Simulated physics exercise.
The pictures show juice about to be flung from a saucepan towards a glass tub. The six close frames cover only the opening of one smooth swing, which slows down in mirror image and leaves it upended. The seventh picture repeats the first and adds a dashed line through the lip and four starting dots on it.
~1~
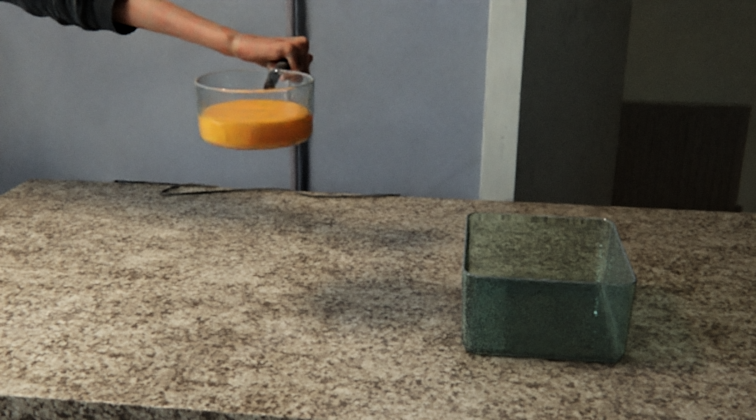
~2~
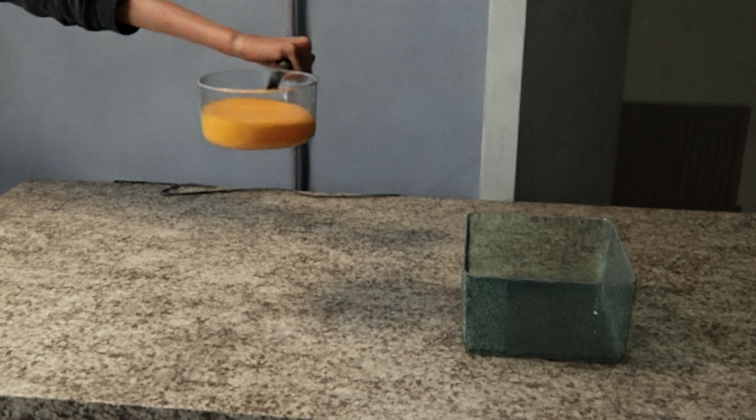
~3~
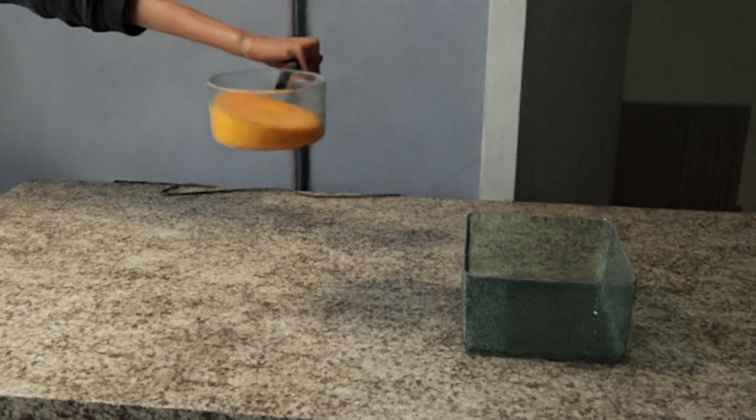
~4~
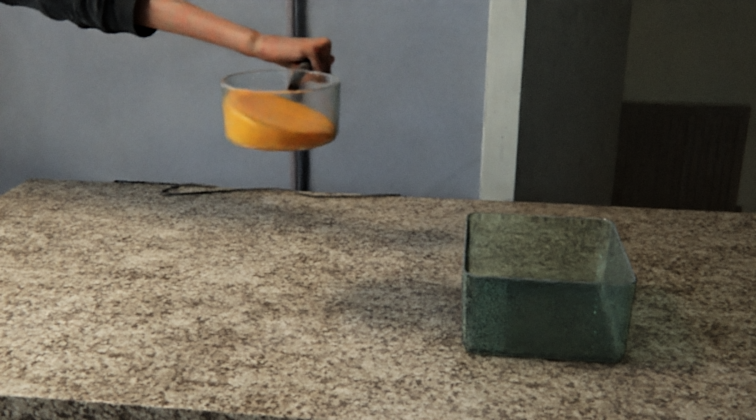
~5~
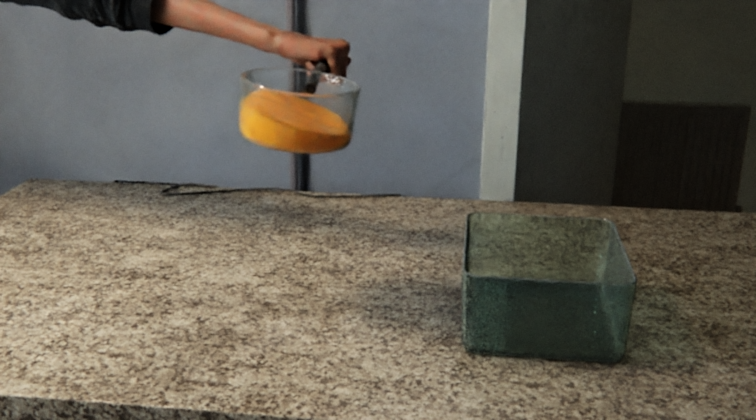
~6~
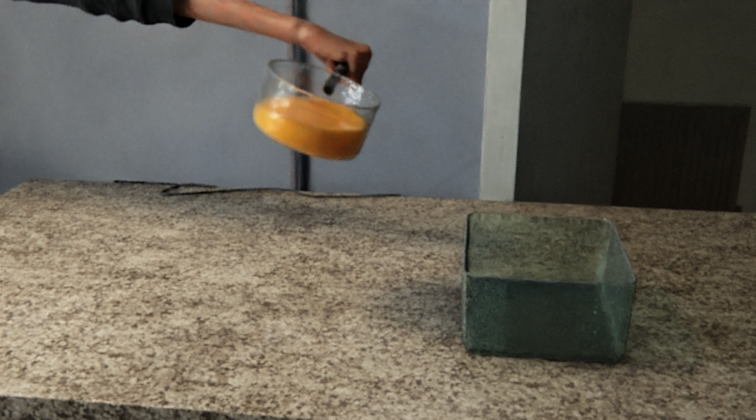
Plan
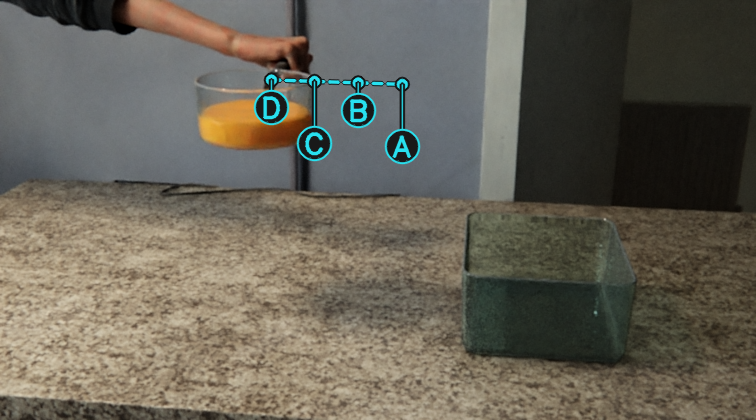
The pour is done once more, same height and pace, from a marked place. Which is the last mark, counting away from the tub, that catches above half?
That is place B.
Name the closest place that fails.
That is place C.
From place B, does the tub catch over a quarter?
Yes, clearly.
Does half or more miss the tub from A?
No.
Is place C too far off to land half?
Yes, it does.
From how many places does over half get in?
Two of them.
On the marked copy, A at (402, 84); B at (358, 82); C at (314, 81); D at (271, 79).
With A, about 88 % lands in the tub, 7 % falls short and 5 % goes beside or beyond.
With B, about 65 % lands in the tub, 24 % falls short and 11 % goes beside or beyond.
With C, about 32 % lands in the tub, 61 % falls short and 7 % goes beside or beyond.
With D, about 0 % lands in the tub, 100 % falls short.
